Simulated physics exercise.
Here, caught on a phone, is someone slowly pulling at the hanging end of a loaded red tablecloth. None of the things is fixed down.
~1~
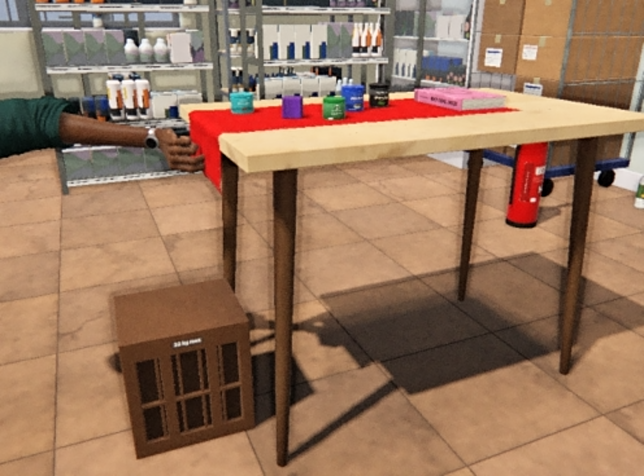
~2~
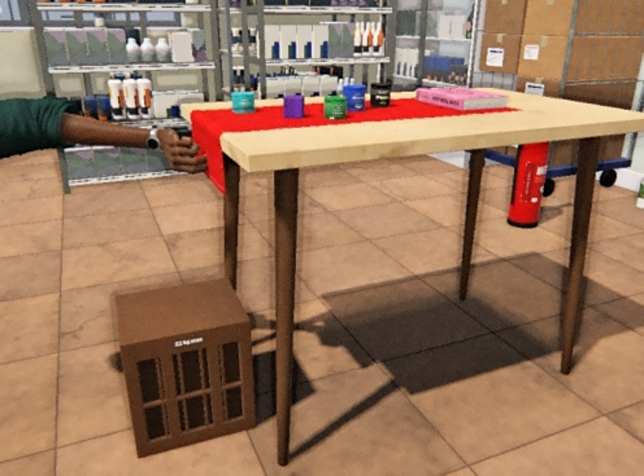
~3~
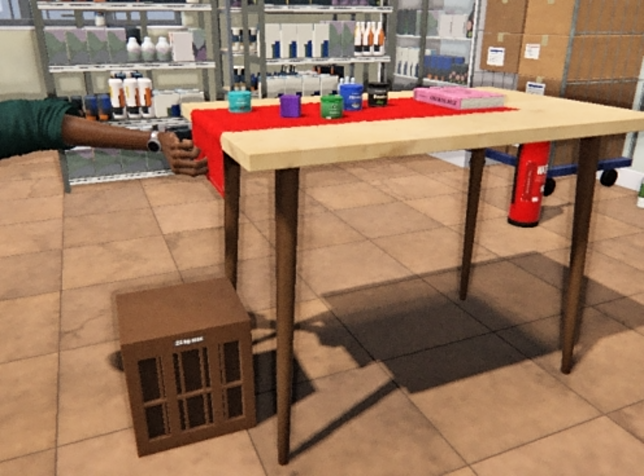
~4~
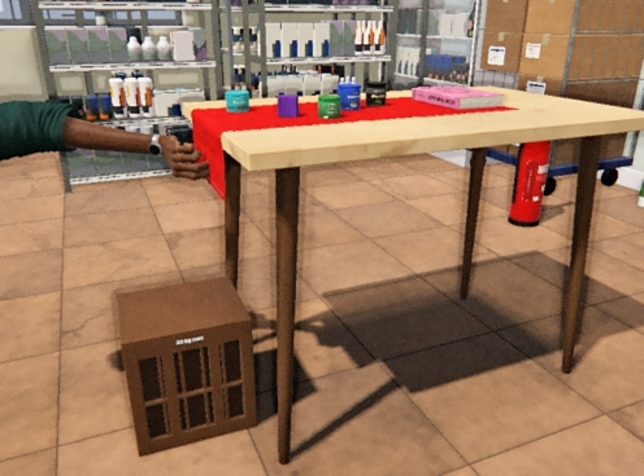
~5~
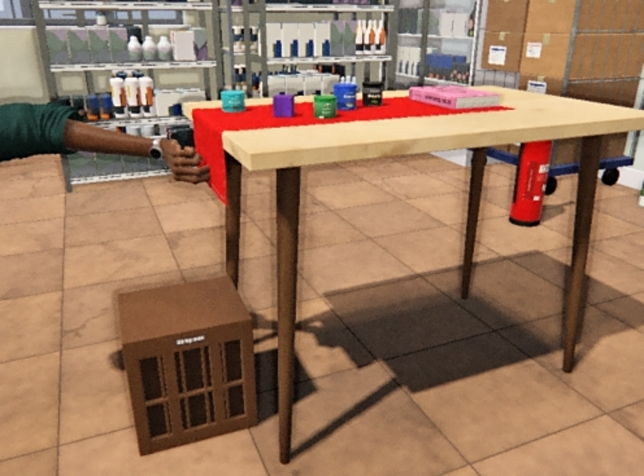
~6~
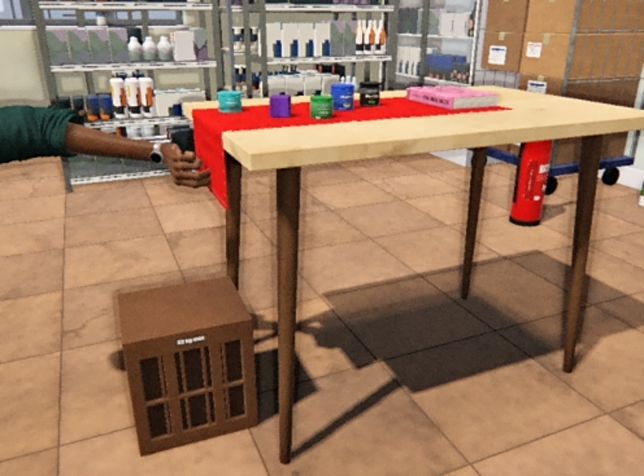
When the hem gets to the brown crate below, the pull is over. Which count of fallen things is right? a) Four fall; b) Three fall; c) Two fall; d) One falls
Three fall.
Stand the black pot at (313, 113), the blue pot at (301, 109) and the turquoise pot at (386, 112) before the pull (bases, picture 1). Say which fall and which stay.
Each in turn: The black pot goes down, the blue pot goes down, the turquoise pot stays aloft.
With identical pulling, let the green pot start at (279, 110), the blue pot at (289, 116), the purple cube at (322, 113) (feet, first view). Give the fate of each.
Start with the green pot, which is lost; next the blue pot, which is lost; last the purple cube, which is lost.
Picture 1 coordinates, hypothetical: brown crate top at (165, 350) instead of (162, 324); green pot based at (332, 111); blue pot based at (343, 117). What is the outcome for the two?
The green pot is lost; the blue pot is lost.
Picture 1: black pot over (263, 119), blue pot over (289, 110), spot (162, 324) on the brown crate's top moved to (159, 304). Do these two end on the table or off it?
Black pot is gone, blue pot is gone.
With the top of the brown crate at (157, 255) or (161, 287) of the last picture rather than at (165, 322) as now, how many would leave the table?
The tally is 1 and 2.
Soon after, hem near (212, 218); all still up.
After that, hem near (213, 258); turquoise pot and purple cube gone.
And then, hem on the crate; turquoise pot, purple cube and green pot gone.
In the end, hem on the crate; turquoise pot, purple cube and green pot gone. Over the edge go three.
